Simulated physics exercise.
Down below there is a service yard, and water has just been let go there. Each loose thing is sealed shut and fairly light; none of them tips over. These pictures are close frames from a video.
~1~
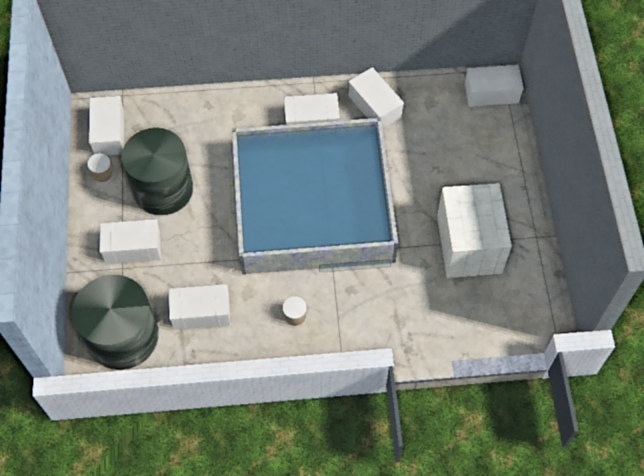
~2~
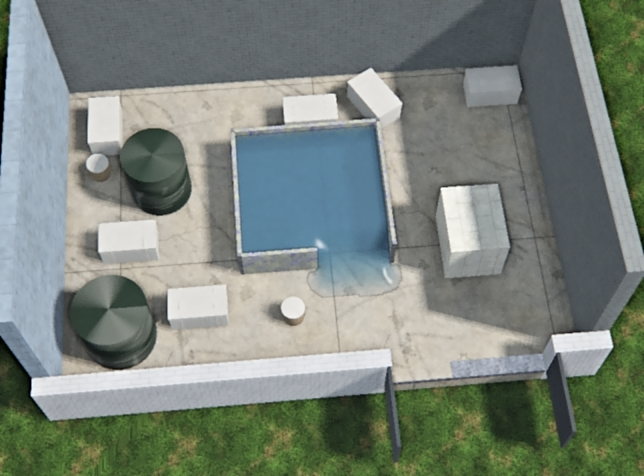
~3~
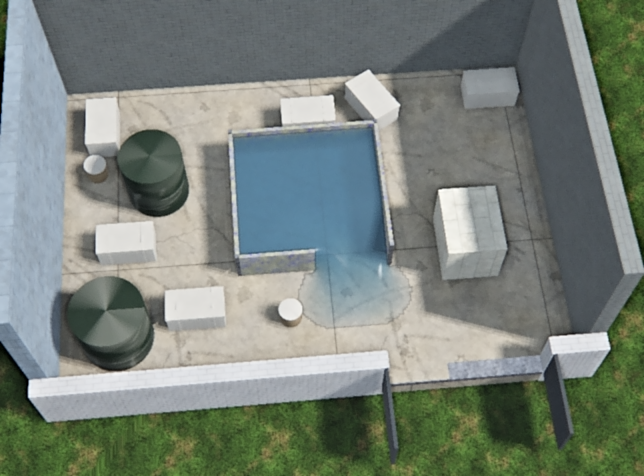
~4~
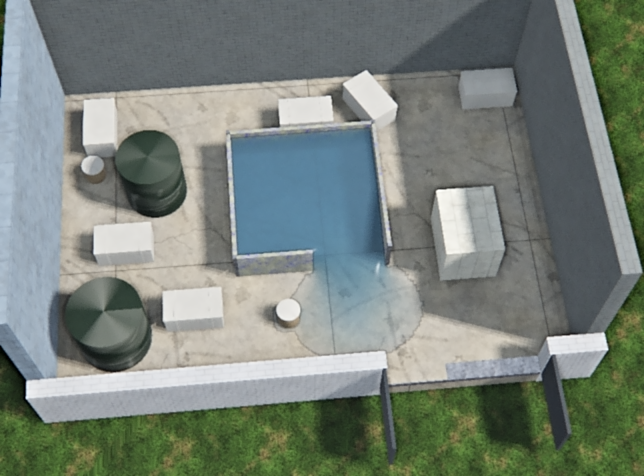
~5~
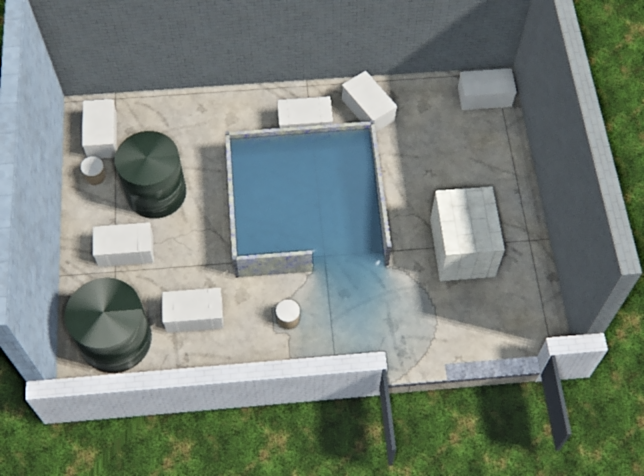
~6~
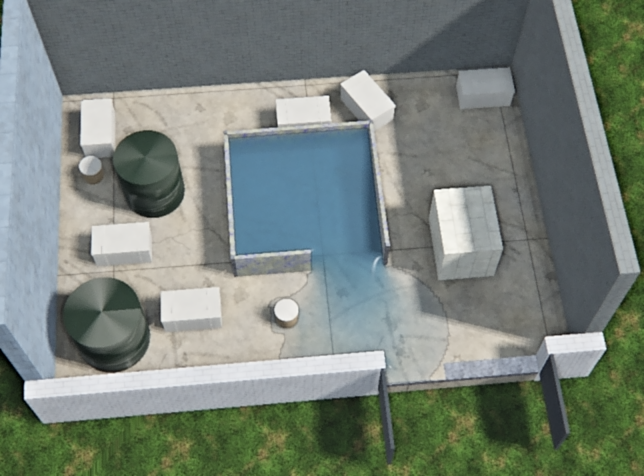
Water pouring from a gap in the front wall of a raised pool and fanning across a walled yard, surrounding objects staying still.
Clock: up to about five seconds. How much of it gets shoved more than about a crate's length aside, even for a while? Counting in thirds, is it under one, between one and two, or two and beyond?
Below a third.
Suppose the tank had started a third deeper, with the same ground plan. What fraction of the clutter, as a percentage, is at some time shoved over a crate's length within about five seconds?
10 % or so.
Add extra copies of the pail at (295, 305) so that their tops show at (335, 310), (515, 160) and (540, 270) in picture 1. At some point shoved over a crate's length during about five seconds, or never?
In sequence: Pushed clear, doesn't go far, doesn't go far.
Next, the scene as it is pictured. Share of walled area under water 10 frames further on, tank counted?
Roughly 35 %.
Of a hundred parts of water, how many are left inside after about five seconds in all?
Close to 70 per cent, I think.
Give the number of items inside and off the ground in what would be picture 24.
So that is 0.
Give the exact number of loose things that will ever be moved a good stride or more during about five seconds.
Tally: 0.
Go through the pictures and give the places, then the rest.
A pail at (294, 307), on the bottom; a trunk at (199, 302) rests on the ground; 0 of 8 have shifted, in the first picture.
A pail at (293, 307), on the bottom; a trunk at (197, 302) rests on the ground; 0 of 8 have shifted, in the second picture.
A pail at (290, 309), on the bottom; a trunk at (194, 303), on the bottom; 0 of 8 have shifted, in the third picture.
A pail at (288, 310) rests on the ground; a trunk at (192, 304), on the bottom; 0 of 8 have shifted, in the fourth picture.
A pail at (288, 310), on the bottom; a trunk at (192, 305) rests on the ground; 0 of 8 have shifted, in the fifth picture.
A pail at (286, 310), on the bottom; a trunk at (190, 304), on the bottom; 0 of 8 have shifted, in the sixth picture.
A moment on, 0 of 8 are well off their spots; 0 afloat.
Next, 0 of 8 are well off their spots; 0 afloat.
Later, 0 of 8 are well off their spots; 0 afloat.
In the end, 0 of 8 are well off their spots, and 0 have been at some point; 0 afloat.
